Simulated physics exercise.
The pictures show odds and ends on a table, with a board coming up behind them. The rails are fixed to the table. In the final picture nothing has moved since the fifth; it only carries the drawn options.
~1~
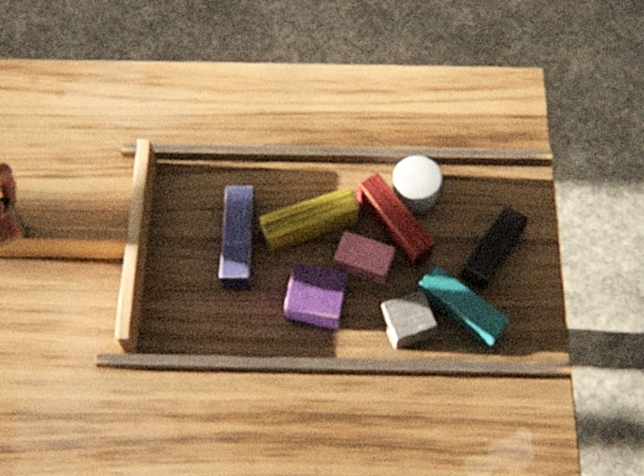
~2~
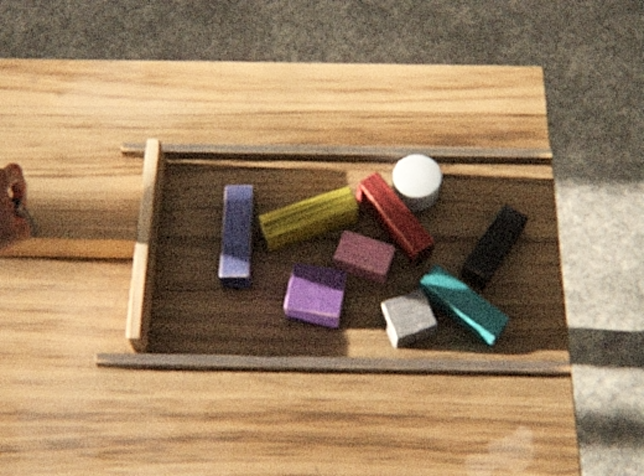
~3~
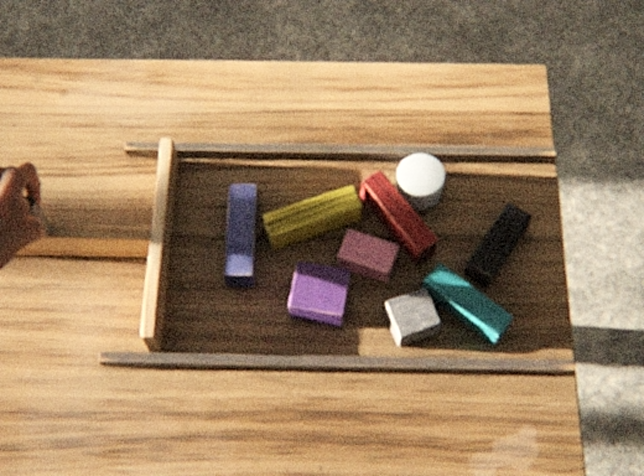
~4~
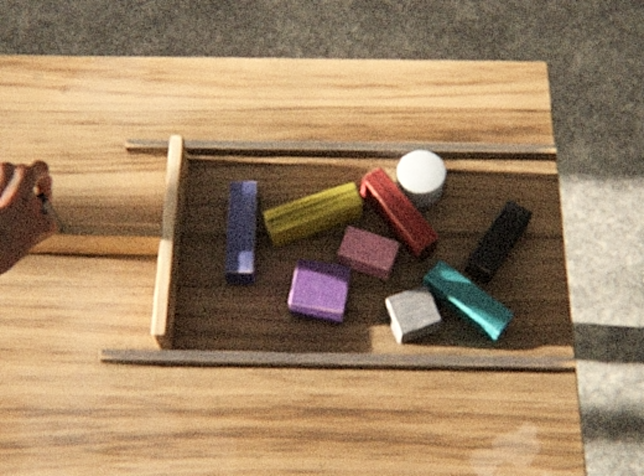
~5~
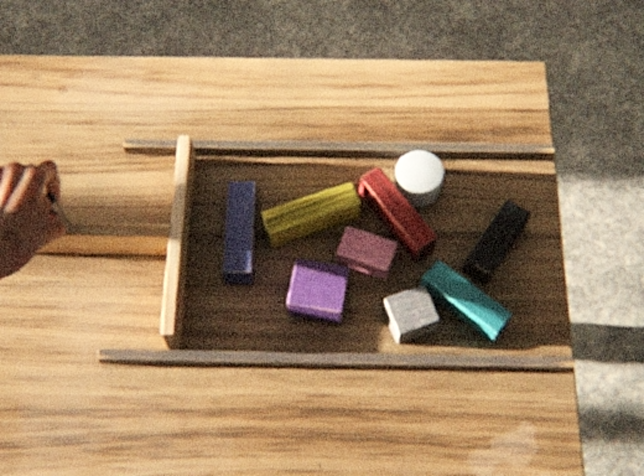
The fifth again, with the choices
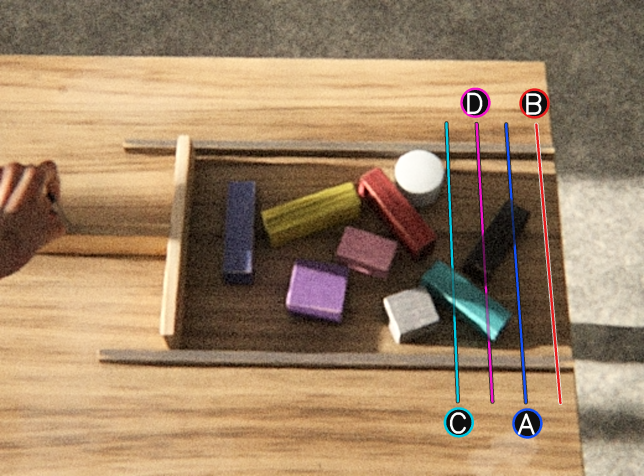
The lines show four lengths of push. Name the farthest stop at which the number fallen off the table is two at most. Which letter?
It can go as far as C.
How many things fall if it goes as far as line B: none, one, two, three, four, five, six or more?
In all, six or more.
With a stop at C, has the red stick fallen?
No.
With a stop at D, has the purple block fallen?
By then, no.
On the marked copy, A at (515, 254); B at (548, 255); C at (452, 253); D at (484, 254).
Taking C. A third of the way, board (275, 232); white tin (450, 171); red stick (424, 210).
Two thirds of the way, board (376, 233); white tin (503, 171); turquoise bar (498, 312).
When it is over, board (451, 234); turquoise bar (571, 318); white tin (553, 172); none fallen.
As for the rest, A drops five; B drops nine; D drops three.
